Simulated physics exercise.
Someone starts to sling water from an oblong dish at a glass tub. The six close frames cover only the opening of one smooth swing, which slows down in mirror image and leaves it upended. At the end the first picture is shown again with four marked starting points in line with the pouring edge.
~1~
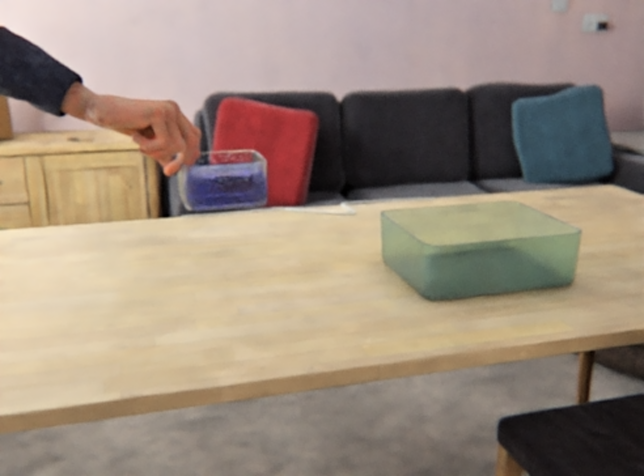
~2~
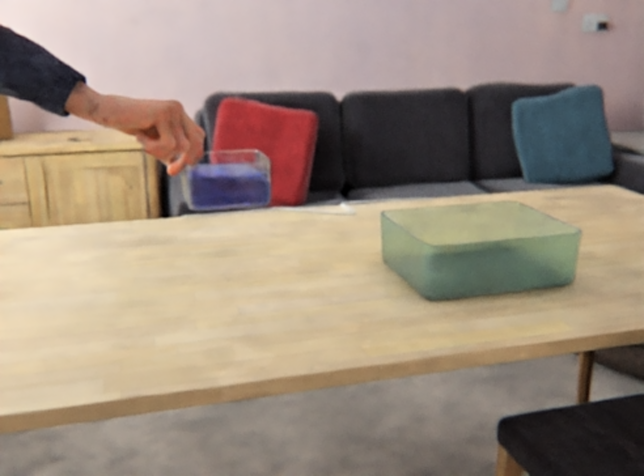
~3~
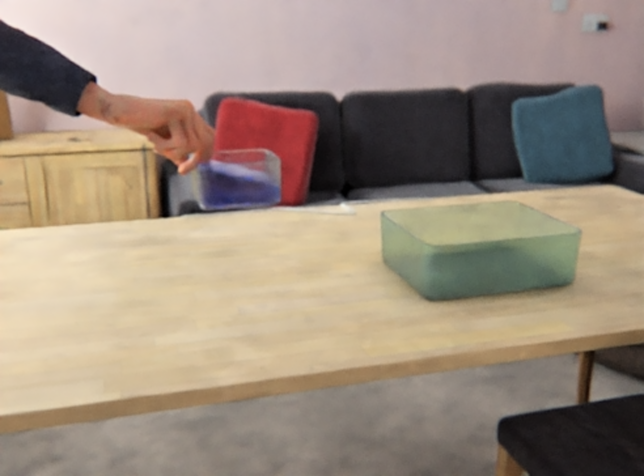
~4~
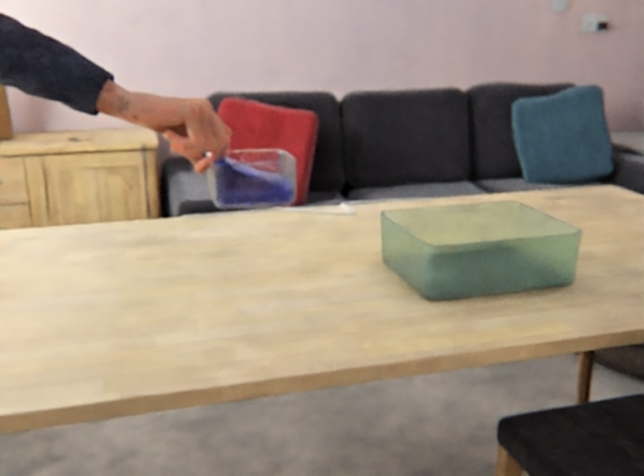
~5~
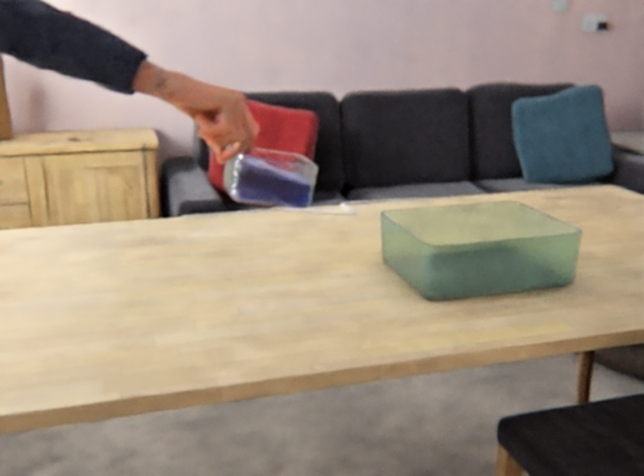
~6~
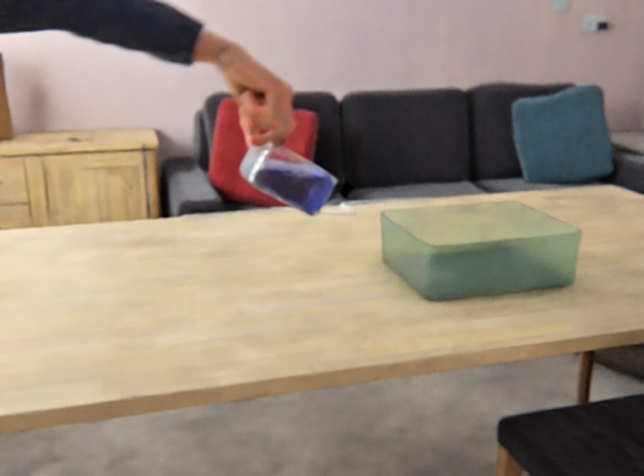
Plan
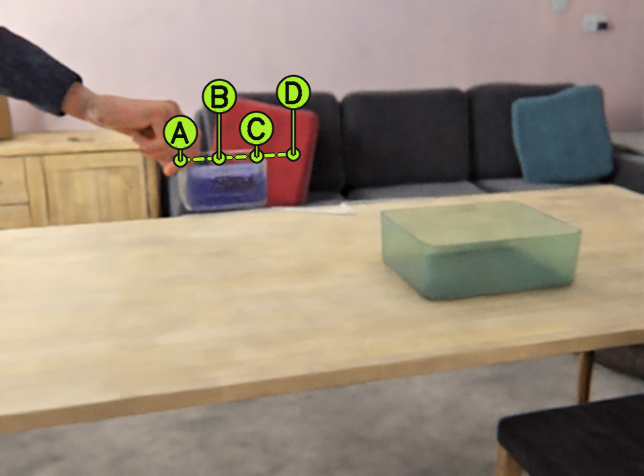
In a living room, a hand moving a clear dish of blue liquid rightward above a wooden table, then tilting it.
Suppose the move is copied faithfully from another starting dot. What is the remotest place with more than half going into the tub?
The limit is D.
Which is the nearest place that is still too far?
C.
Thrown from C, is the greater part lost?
Yes.
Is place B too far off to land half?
Yes.
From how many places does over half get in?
One of them.
On the marked copy, A at (180, 160); B at (219, 158); C at (256, 156); D at (293, 154).
If A is chosen, about 0 % lands in the tub, 100 % falls short.
If B is chosen, about 0 % lands in the tub, 98 % falls short.
If C is chosen, about 19 % lands in the tub, 77 % falls short and 4 % goes beside or beyond.
If D is chosen, about 75 % lands in the tub, 18 % falls short and 7 % goes beside or beyond.
